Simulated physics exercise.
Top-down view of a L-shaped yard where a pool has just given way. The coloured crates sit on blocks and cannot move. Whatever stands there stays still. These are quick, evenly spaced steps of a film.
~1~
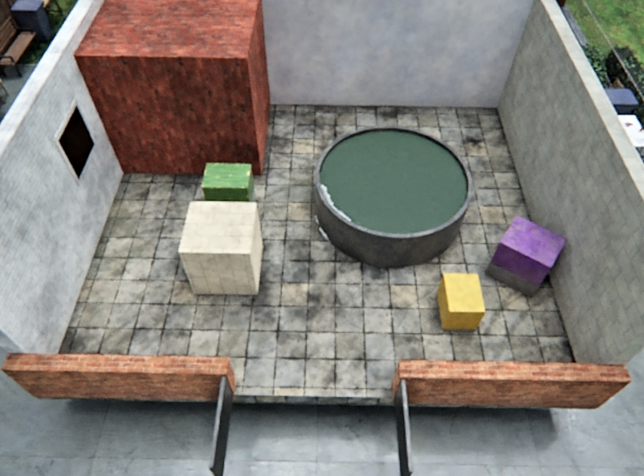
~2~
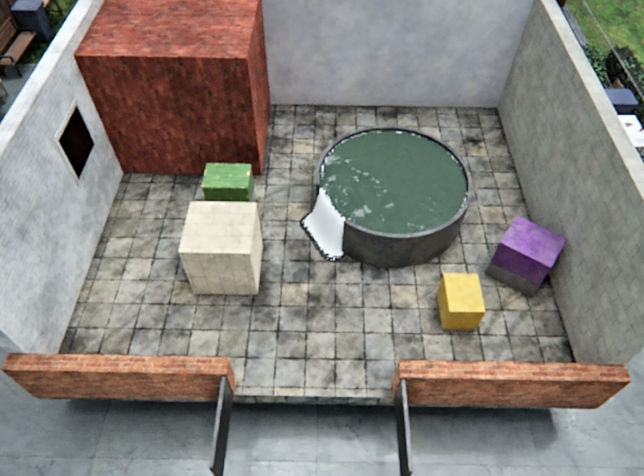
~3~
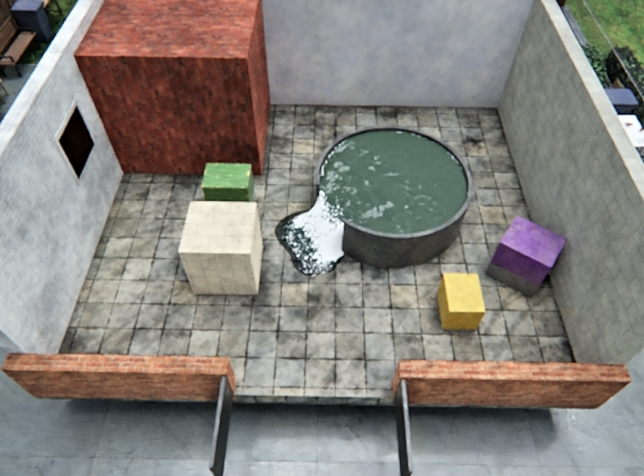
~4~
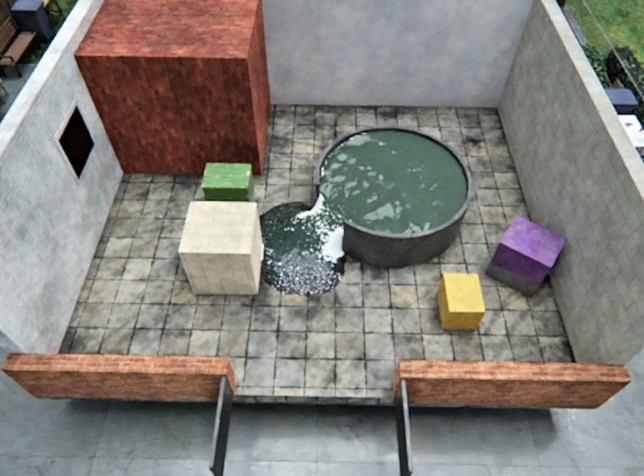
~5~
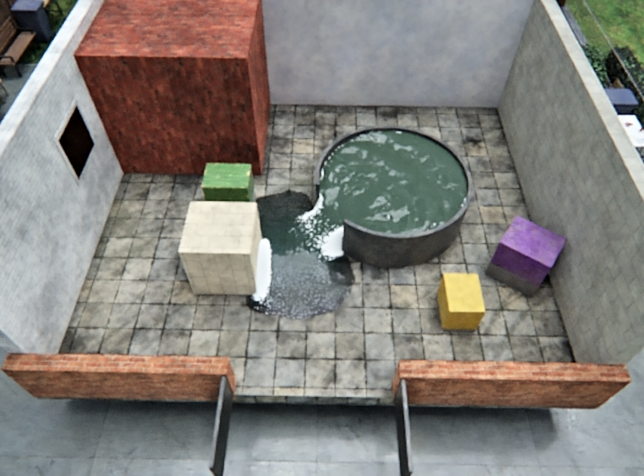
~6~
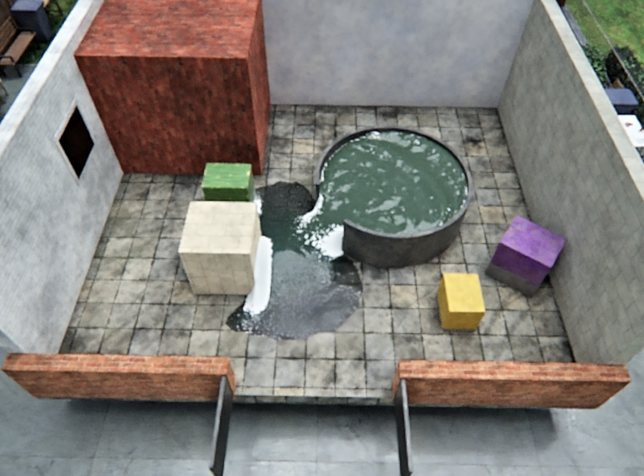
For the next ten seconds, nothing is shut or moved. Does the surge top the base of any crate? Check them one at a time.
As I see it, the yellow crate is never reached; the purple crate is never reached; the green crate is never reached.
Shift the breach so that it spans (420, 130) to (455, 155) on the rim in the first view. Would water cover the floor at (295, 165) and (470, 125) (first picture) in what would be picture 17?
Point one: Still bare; point two: Reached by the flood.
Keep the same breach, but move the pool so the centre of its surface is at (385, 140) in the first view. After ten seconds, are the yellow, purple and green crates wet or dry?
Here the yellow crate gets swamped, the purple crate avoids the flood, and likewise the green crate gets swamped.
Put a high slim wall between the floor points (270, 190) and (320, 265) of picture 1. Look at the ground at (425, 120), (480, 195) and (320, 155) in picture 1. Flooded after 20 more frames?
In that order: Awash, free of water, wet.
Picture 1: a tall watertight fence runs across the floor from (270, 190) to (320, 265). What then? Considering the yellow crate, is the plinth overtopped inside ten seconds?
My reading: The yellow crate takes water.
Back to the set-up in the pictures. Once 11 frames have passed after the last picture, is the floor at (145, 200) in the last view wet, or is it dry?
That spot: Submerged.
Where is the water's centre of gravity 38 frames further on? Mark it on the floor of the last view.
The centre of mass sits at about (294, 232).
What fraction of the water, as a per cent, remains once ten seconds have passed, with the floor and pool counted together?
My estimate is some 62 percent.
A moment on, water covers 25 % of the floor; the yellow crate not reached, the purple crate not reached, the green crate water round its plinth.
Next, water covers 35 % of the floor; the yellow crate not reached, the purple crate not reached, the green crate water round its plinth.
Then, water covers 45 % of the floor; the yellow crate not reached, the purple crate not reached, the green crate water round its plinth.
Later, water covers 60 % of the floor; the yellow crate not reached, the purple crate not reached, the green crate water round its plinth.
In the end, water covers 75 % of the floor; the yellow crate stayed above the water, the purple crate stayed above the water, the green crate stayed above the water.
